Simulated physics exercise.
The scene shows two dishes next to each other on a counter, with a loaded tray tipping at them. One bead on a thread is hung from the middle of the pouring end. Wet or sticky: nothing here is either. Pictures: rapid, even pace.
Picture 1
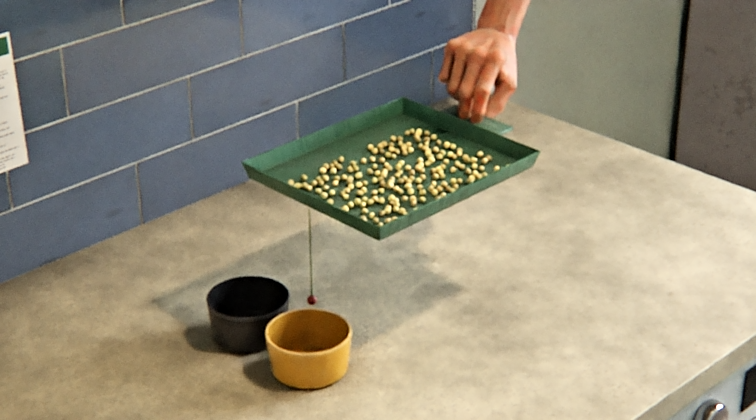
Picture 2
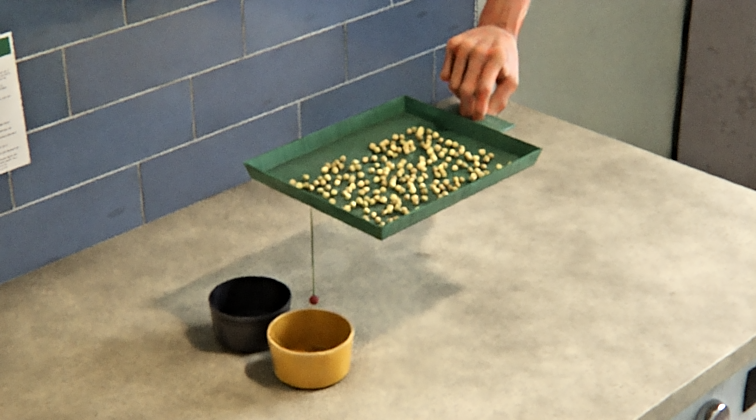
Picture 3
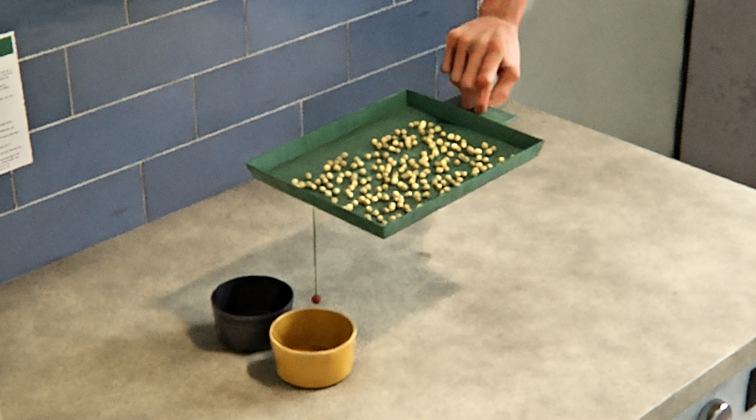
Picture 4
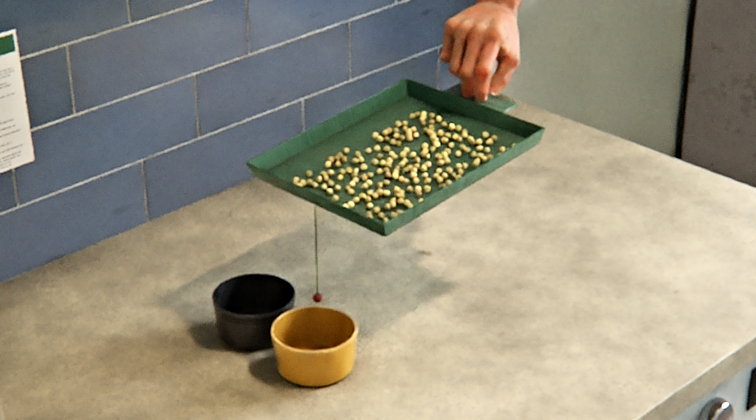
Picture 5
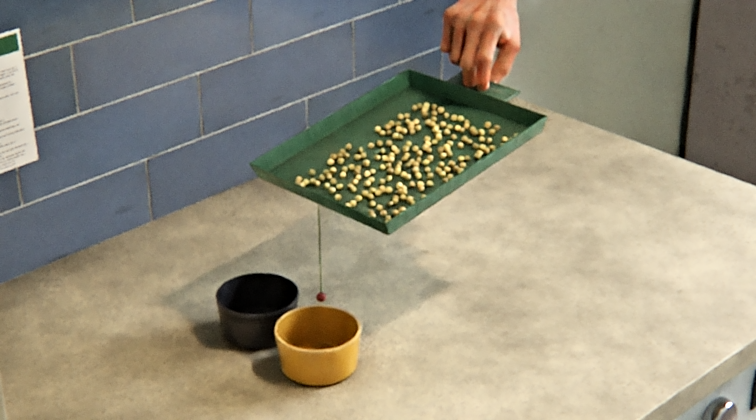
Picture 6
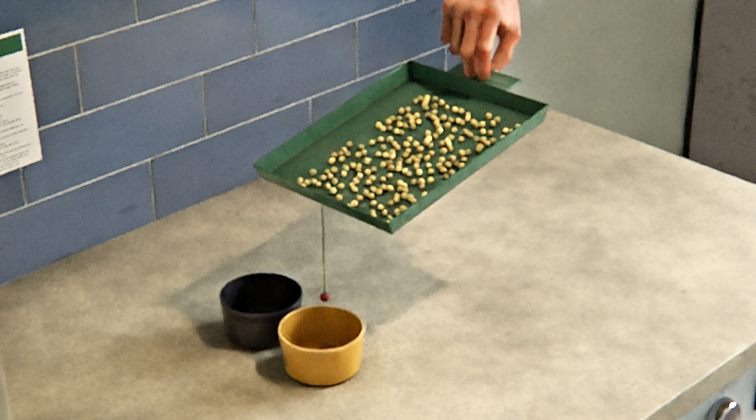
At first, a hand holds a green tray of small pale beans nearly level above a countertop, with a black dish and a yellow dish below and a red bead hanging on a thread. Then the hand steadily raises its end, tilting the tray slightly toward its left corner, while the beans stay in place.
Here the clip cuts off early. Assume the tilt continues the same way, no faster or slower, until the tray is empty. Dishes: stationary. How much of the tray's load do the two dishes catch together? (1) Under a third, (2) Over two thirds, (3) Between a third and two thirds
(2) Over two thirds.
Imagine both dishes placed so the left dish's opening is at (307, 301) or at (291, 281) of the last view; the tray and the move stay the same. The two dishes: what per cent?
30 %, then 20 %.
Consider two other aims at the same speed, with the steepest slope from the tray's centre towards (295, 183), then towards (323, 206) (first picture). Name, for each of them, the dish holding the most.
One after the other: The leftmost dish, the rightmost dish.
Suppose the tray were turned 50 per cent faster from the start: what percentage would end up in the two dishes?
Estimate: Some 80 %.
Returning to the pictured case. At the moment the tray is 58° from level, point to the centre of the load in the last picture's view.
Load centre: Approx. (318, 190).
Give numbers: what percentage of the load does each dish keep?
For the left dish 60 %, for the right dish 30 %.
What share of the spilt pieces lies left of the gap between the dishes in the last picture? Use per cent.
Some 80 per cent.
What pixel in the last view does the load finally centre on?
Roughly at (268, 327), give or take.
Just after the last frame, tray tipped steeply; almost all on the tray; just a few in the left dish; just a few outside both; just a few in the air.
A moment on, tray tipped right over; about a tenth on the tray; roughly a quarter in the right dish; roughly half in the left dish; about a tenth outside both; roughly a quarter in the air.
Further on, tray tipped past a quarter turn; roughly a quarter in the right dish; roughly two thirds in the left dish; about a tenth outside both.
When it is over, tray tipped past a quarter turn; roughly a quarter in the right dish; roughly two thirds in the left dish; about a tenth outside both.
